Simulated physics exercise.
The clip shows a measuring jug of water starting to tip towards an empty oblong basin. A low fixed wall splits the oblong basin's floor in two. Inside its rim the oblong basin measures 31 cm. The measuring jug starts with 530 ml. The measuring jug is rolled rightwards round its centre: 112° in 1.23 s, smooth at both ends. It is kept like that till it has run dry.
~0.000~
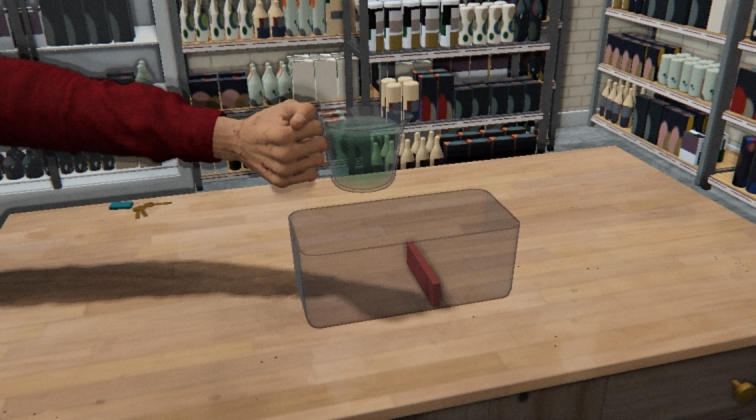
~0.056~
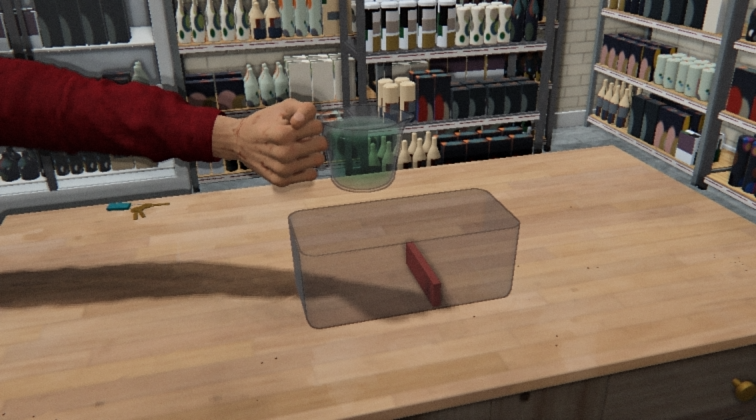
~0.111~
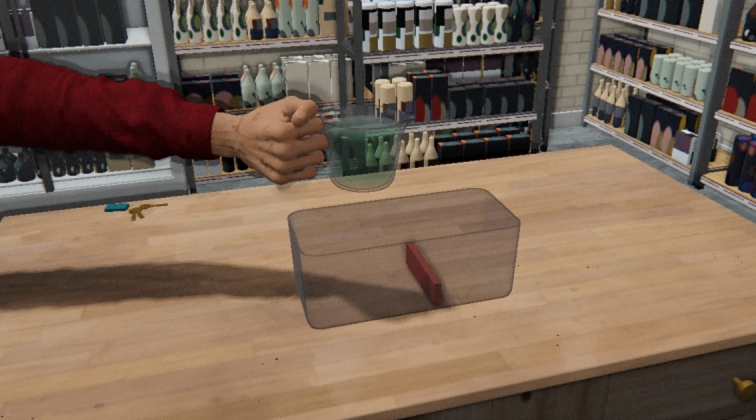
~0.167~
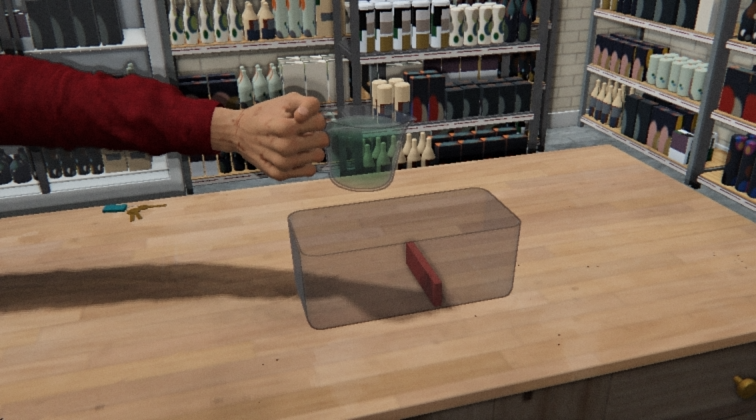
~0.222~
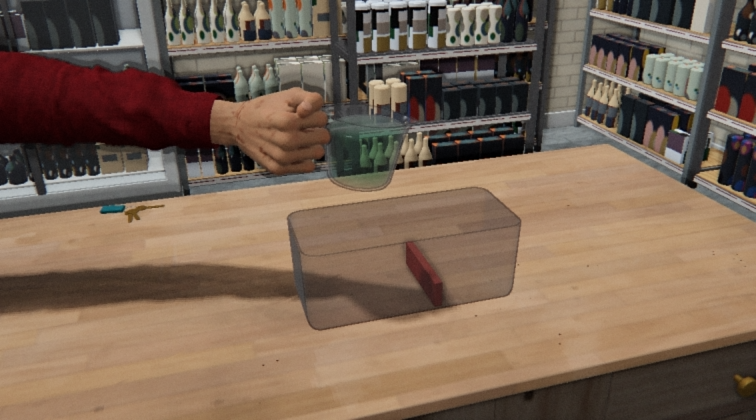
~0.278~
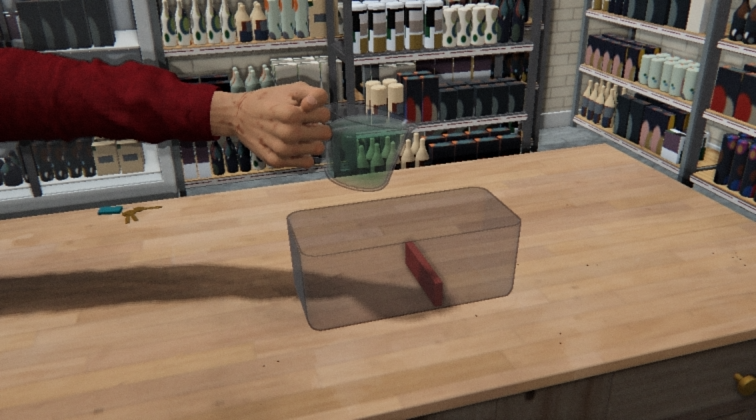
In the video, a hand in a red sleeve holds a clear jug of greenish liquid above a transparent oblong basin with a red divider on a wooden table, and the jug slowly tilts slightly to the right.
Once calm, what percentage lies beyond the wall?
The far part has some 81 per cent.
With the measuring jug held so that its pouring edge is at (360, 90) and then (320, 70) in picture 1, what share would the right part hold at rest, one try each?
First 10, then 5 per cent.
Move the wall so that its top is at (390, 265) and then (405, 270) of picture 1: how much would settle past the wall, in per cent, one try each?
First 95, then 90 per cent.
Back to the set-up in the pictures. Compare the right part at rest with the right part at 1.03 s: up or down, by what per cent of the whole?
It goes up by about 2.
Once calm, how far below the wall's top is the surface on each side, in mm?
Some 36 mm on the left and 12 mm on the right.
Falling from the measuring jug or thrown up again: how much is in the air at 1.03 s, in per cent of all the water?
Near 6 in a hundred.
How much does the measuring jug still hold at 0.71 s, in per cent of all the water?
Near 60 in a hundred.
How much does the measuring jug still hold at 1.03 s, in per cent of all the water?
Some 7 per cent.
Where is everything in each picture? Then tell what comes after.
It leans 0°; its right rim is at (413, 114); the water meets the walls at (323, 130) and (399, 122); the oblong basin's rim runs from (294, 235) to (503, 207); the wall's top is at (423, 262), in the first picture.
It leans 1°; its right rim is at (413, 114); the water meets the walls at (323, 130) and (399, 122), in the second picture.
It leans 2°; its right rim is at (414, 115); the water meets the walls at (324, 129) and (400, 123), in the third picture.
It leans 5°; its right rim is at (416, 117); the water meets the walls at (325, 129) and (402, 123), in the fourth picture.
It leans 9°; its right rim is at (417, 119); the water meets the walls at (327, 128) and (404, 122), in the fifth picture.
It leans 14°; its right rim is at (419, 123); the water meets the walls at (328, 129) and (408, 122), in the sixth picture.
By 0.71 s the tilt is 70° and 60 per cent is still to pour, 0 is left of the wall and 19 right of it.
By 1.03 s the tilt is 105° and 7 per cent is still to pour, 8 is left of the wall and 79 right of it.
By 1.37 s the tilt is 112° and 0 per cent is still to pour, 18 is left of the wall and 81 right of it.
By 1.73 s the tilt is 112° and 0 per cent is still to pour, 18 is left of the wall and 81 right of it.
At rest 18 per cent lies left of the wall, 81 right of it and 1 outside.
